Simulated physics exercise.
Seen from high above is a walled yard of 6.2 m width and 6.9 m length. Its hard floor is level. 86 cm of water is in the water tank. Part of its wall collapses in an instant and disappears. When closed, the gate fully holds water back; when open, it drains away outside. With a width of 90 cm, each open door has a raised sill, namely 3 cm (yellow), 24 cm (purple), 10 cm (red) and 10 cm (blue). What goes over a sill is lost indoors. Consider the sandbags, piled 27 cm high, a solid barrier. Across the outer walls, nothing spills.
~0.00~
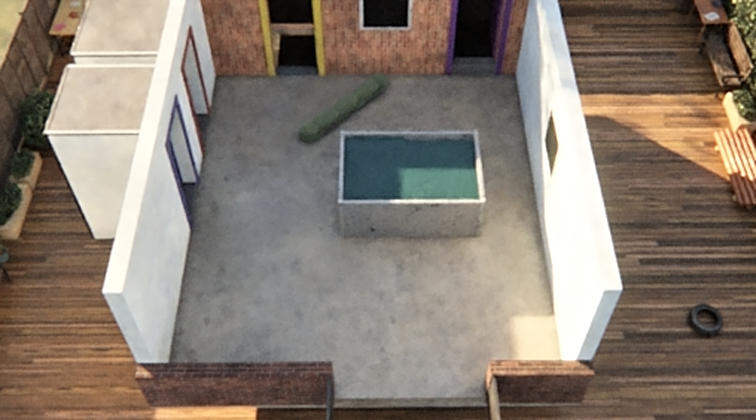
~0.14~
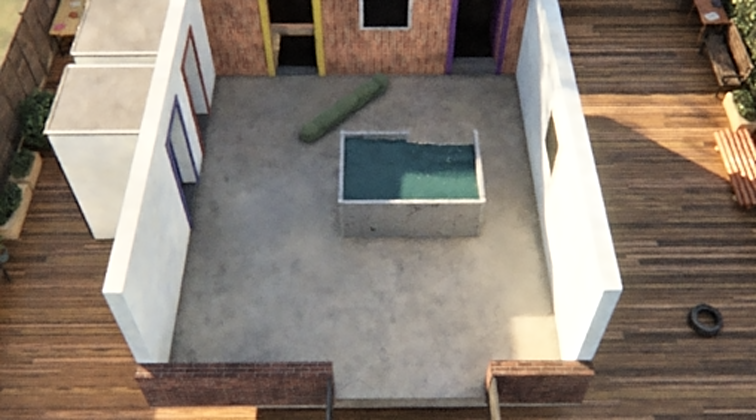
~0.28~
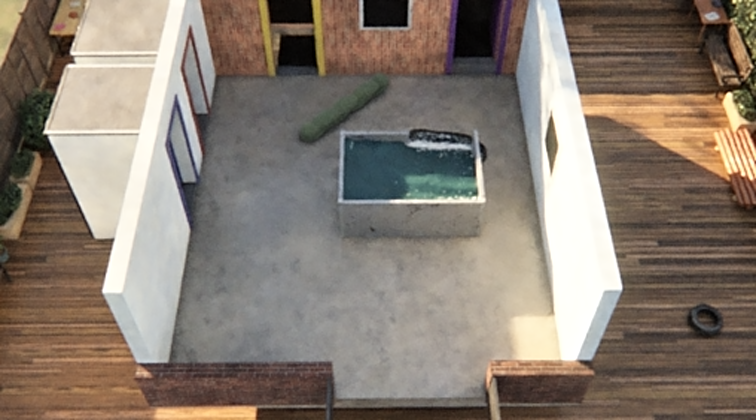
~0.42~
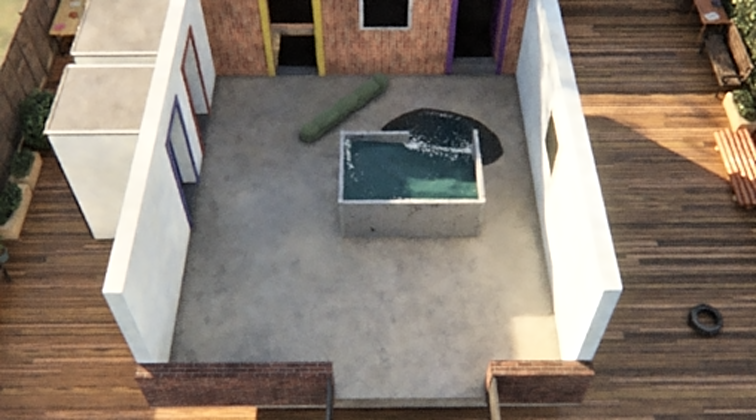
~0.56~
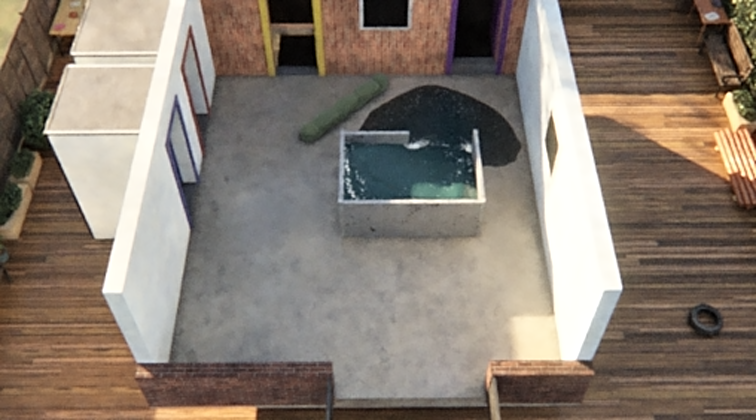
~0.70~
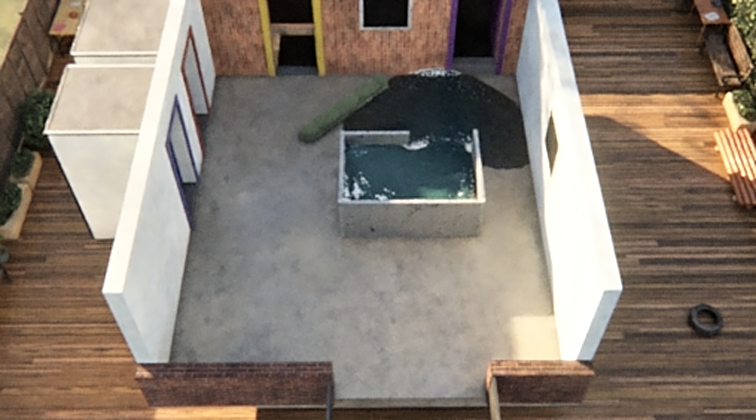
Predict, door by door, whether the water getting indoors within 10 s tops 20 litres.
Prediction: At the yellow door it falls short; at the purple door it tops it; at the red door it falls short; at the blue door it falls short.
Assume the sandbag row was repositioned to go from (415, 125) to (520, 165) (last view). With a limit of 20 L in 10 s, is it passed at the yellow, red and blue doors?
Door by door: Yellow limit exceeded, red limit exceeded, blue limit kept.
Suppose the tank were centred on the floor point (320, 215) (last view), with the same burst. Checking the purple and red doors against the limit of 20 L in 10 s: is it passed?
Lab note: Purple door limit exceeded; red door limit not exceeded.
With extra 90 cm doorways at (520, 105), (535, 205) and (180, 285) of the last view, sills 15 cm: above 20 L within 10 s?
So, in the order given, it's beyond the mark, then shy of the mark, then shy of the mark.
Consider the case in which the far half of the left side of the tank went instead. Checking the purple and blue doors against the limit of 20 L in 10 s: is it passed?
Log - purple: Threshold not reached, blue: Threshold topped.
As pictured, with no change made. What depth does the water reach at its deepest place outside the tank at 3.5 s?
Depth: Approx. 30 cm.
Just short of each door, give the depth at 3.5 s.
Depths: Yellow door 3 cm, purple door 26 cm, red door 7 cm, blue door 0 cm.
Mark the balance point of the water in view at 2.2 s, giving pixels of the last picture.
Centre: Approx. (427, 145) px.
After 1.4 s water covers 20 % of the floor and is deepest (66 cm) near (516, 75); yellow door not reached, purple door 41 cm at the sill, 30 L in, red door not reached, blue door not reached.
After 2.2 s water covers 30 % of the floor and is deepest (45 cm) near (446, 82); yellow door 3 cm at the sill, 0 L in, purple door 42 cm at the sill, 115 L in, red door not reached, blue door not reached.
After 3.5 s water covers 45 % of the floor and is deepest (30 cm) near (393, 88); yellow door 3 cm at the sill, 0 L in, purple door 26 cm at the sill, 165 L in, red door 7 cm at the sill, 0 L in, blue door not reached.
After 6.0 s water covers 80 % of the floor and is deepest (21 cm) near (516, 75); yellow door 2 cm at the sill, 0 L in, purple door 19 cm at the sill, 168 L in, red door 5 cm at the sill, 0 L in, blue door 13 cm at the sill, 0 L in.
After 10.0 s water covers 95 % of the floor and is deepest (12 cm) near (542, 382); yellow door 5 cm at the sill, 0 L in, purple door 10 cm at the sill, 168 L in, red door 5 cm at the sill, 0 L in, blue door 8 cm at the sill, 5 L in.
